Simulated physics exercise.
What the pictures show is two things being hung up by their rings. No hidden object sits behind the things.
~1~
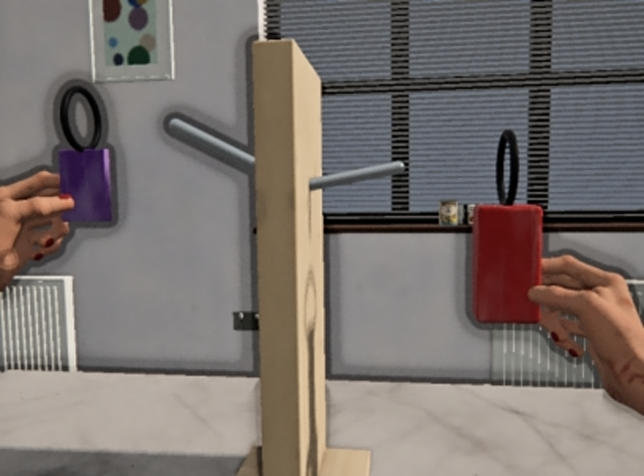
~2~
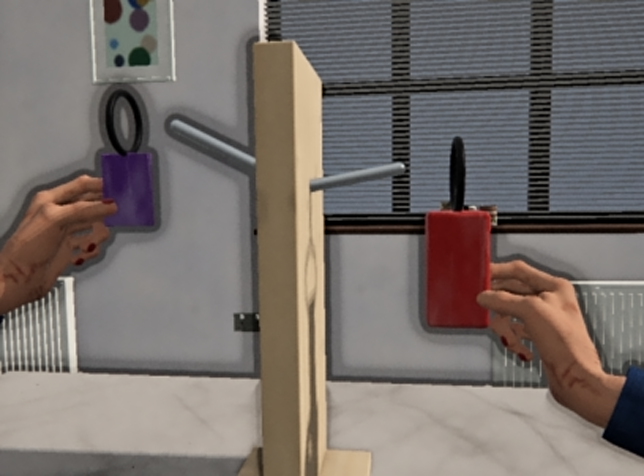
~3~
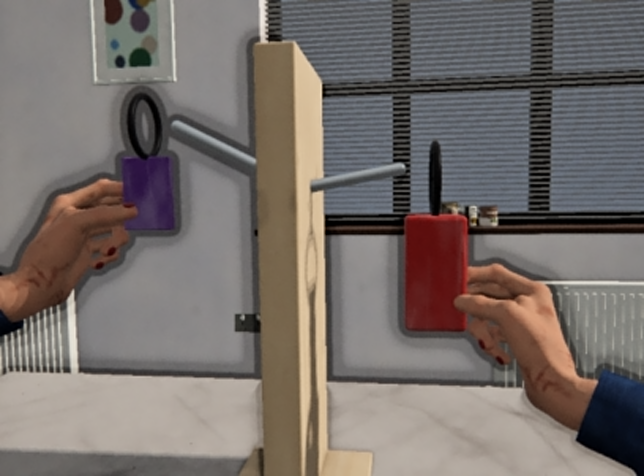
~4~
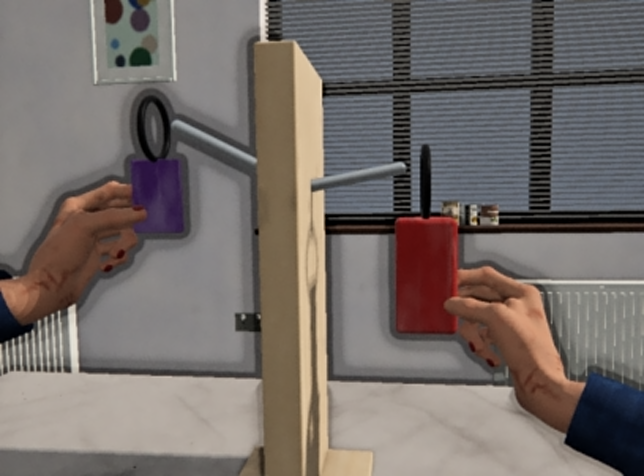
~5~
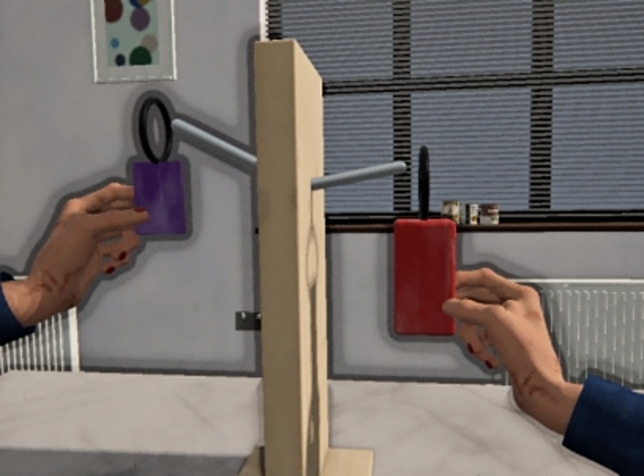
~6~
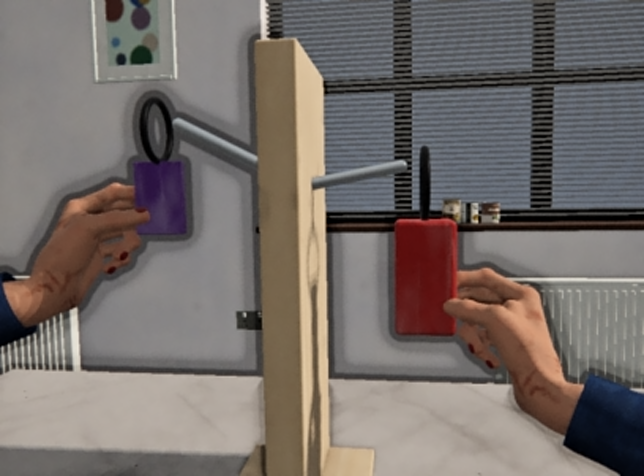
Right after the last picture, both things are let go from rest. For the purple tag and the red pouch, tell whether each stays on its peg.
Per thing: The purple tag falls; the red pouch falls.
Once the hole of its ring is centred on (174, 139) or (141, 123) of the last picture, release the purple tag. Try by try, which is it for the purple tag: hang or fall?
So, in the given order, it plunges the first time and plunges the second time.
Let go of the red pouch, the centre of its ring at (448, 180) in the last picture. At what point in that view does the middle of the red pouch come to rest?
(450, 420).
Then, 0.14 s on from there, purple tag displaced about its own width near (161, 215); red pouch displaced about its own width near (424, 290).
Then, 0.20 s on from there, purple tag on its way down near (165, 289); red pouch on its way down near (424, 369).
In the end, the purple tag slips down, near (171, 429); the red pouch slips down, near (424, 421).
